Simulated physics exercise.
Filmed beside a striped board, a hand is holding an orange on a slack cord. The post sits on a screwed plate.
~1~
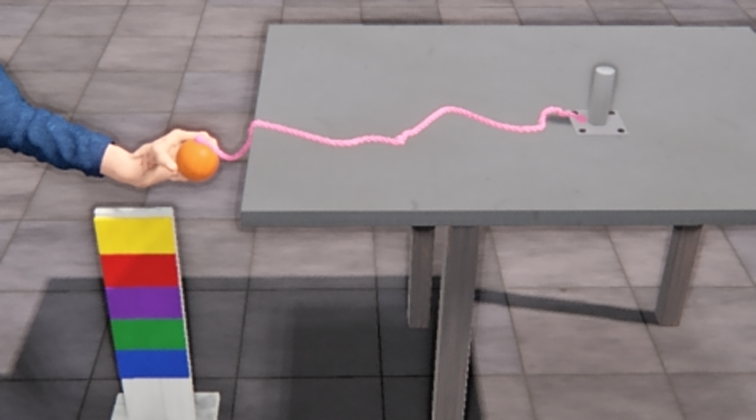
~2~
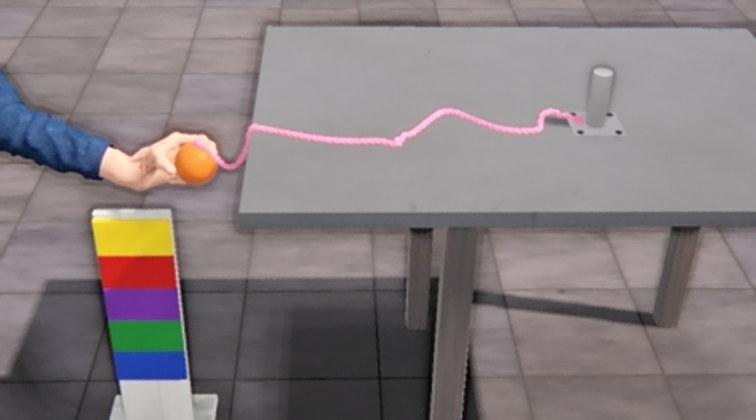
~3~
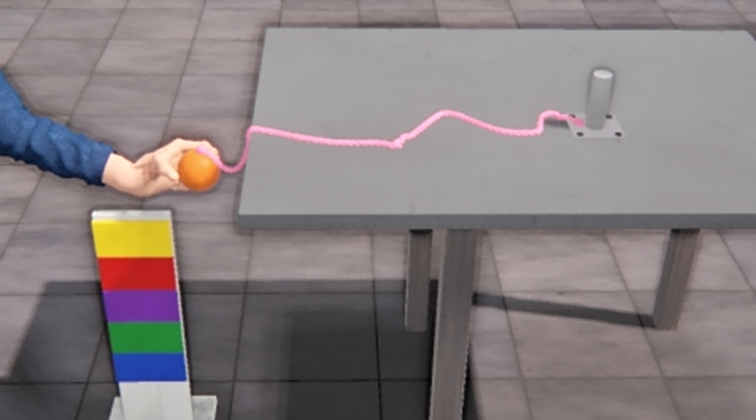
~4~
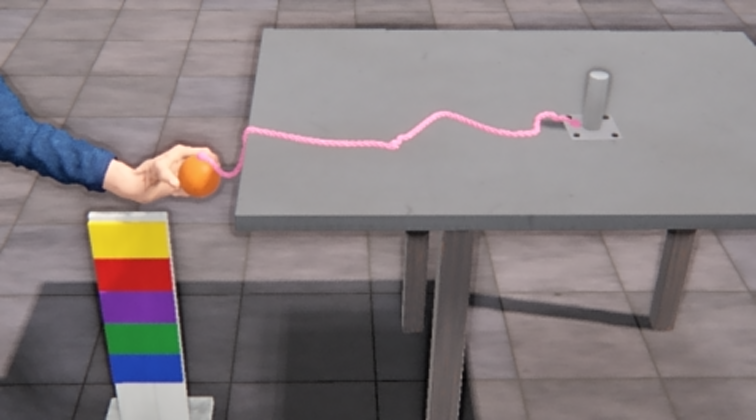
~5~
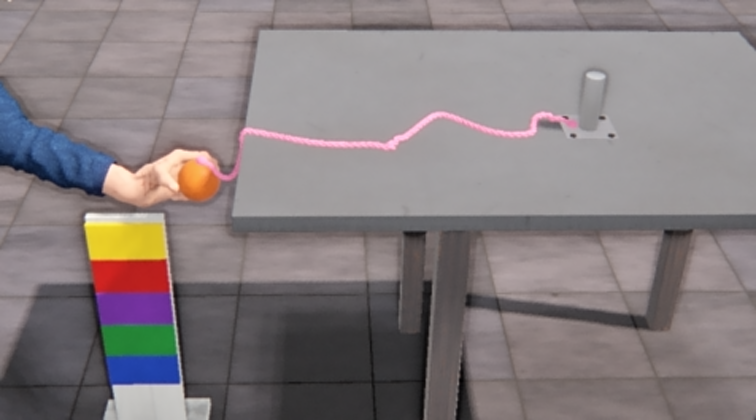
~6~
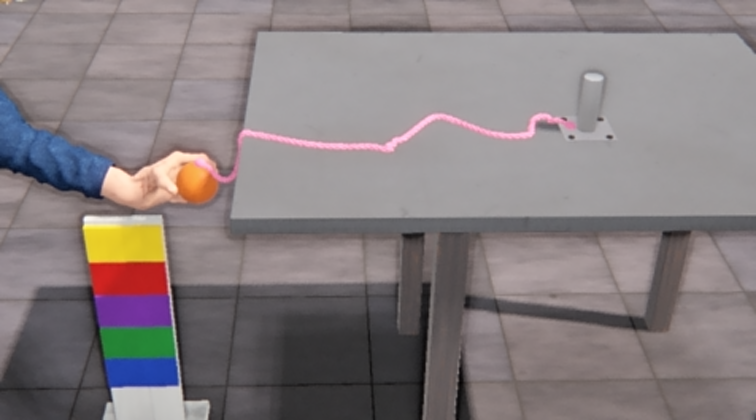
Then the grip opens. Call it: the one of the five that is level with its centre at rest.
My call is purple.
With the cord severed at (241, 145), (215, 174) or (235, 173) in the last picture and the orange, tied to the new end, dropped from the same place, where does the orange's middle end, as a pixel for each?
In that order: (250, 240), (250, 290) and (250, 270).
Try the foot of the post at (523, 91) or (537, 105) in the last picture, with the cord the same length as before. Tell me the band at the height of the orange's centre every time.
The first case gives green, the second gives green.
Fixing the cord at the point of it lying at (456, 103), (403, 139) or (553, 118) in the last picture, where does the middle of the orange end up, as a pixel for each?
About (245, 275), (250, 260) and (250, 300).
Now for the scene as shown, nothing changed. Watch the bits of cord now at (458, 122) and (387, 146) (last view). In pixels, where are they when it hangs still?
To (407, 127) for the first and to (297, 126) for the second.
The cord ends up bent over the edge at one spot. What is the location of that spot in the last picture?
At (339, 147).
A little later, orange near (283, 312); level with purple.
Next, orange near (234, 308); level with purple.
When it is over, orange near (249, 310); level with purple. At purple.
